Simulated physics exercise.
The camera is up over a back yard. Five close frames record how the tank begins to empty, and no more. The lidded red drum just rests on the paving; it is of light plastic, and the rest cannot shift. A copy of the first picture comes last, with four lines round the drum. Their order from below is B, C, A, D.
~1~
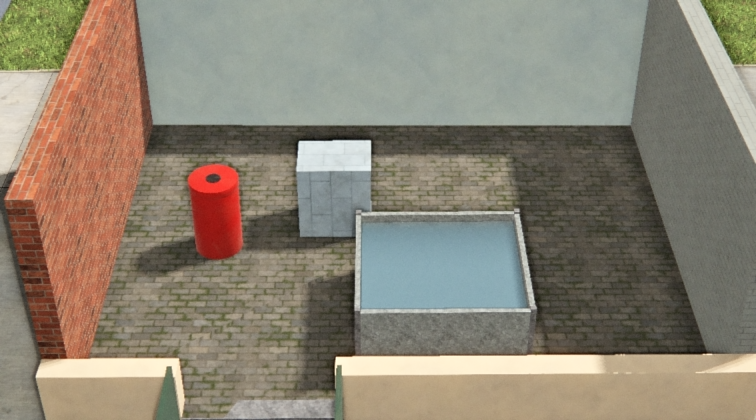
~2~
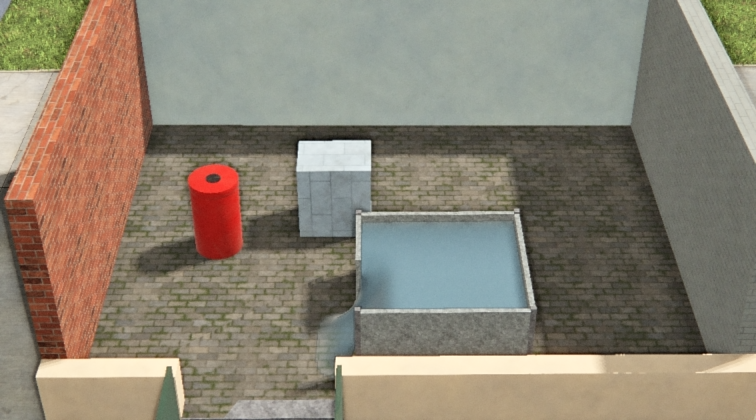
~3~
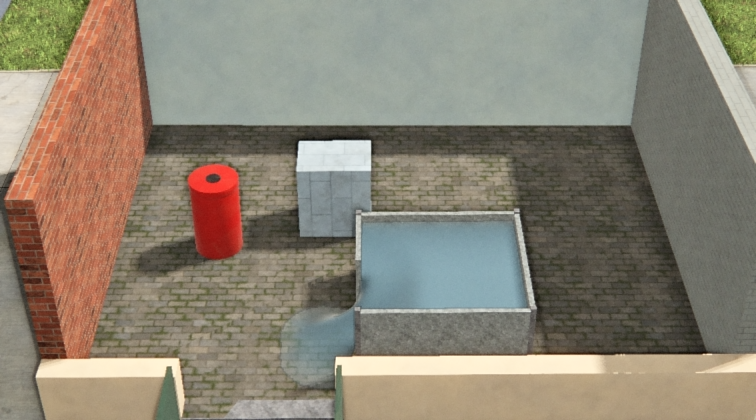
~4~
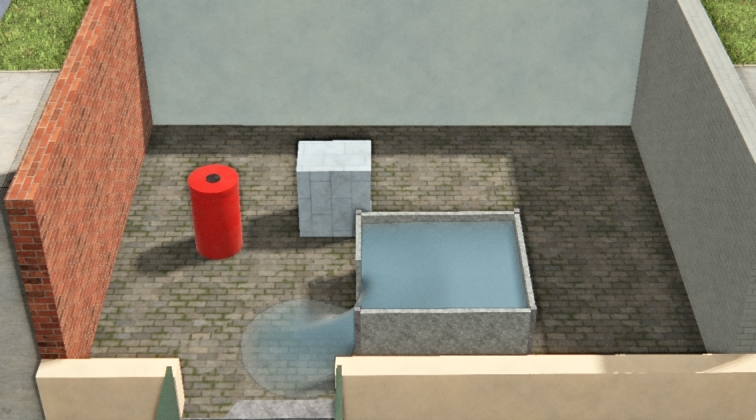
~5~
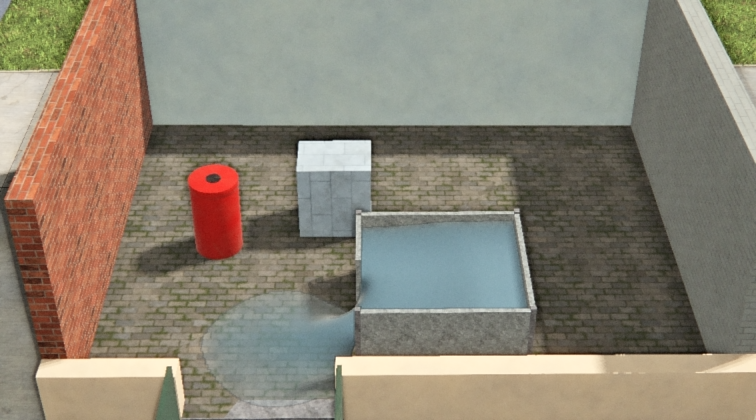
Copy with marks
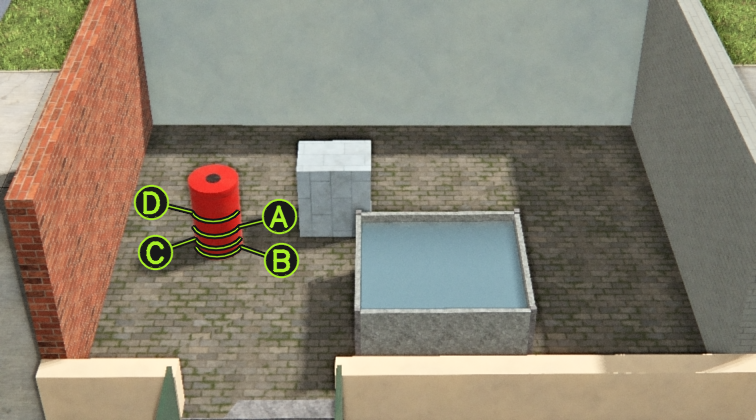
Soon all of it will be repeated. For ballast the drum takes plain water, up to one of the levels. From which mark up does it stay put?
I would pick mark C.
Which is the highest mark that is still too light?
It is B.
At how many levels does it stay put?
Three.
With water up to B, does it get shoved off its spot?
Yes, that goes wrong.
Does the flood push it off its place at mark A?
No, not at all.
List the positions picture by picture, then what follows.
Lid of the red drum at (212, 179); tank full, its middle at (441, 266); open gate at (258, 362), in the first picture.
In the second picture, 1 % of the ground under water, its edge towards the drum at (338, 317).
In the third picture, 3 % of the ground under water, its edge towards the drum at (293, 322).
In the fourth picture, 5 % of the ground under water, its edge towards the drum at (288, 305).
Lid of the red drum at (212, 179); 7 % of the ground under water, its edge towards the drum at (257, 301), in the fifth picture.
In lime, A at (214, 236); B at (217, 256); C at (216, 248); D at (213, 221); from the bottom up B, C, A, D.
For mark A, it does not move.
For mark B, it is pushed about its own width away.
For mark C, it does not move.
For mark D, it does not move.
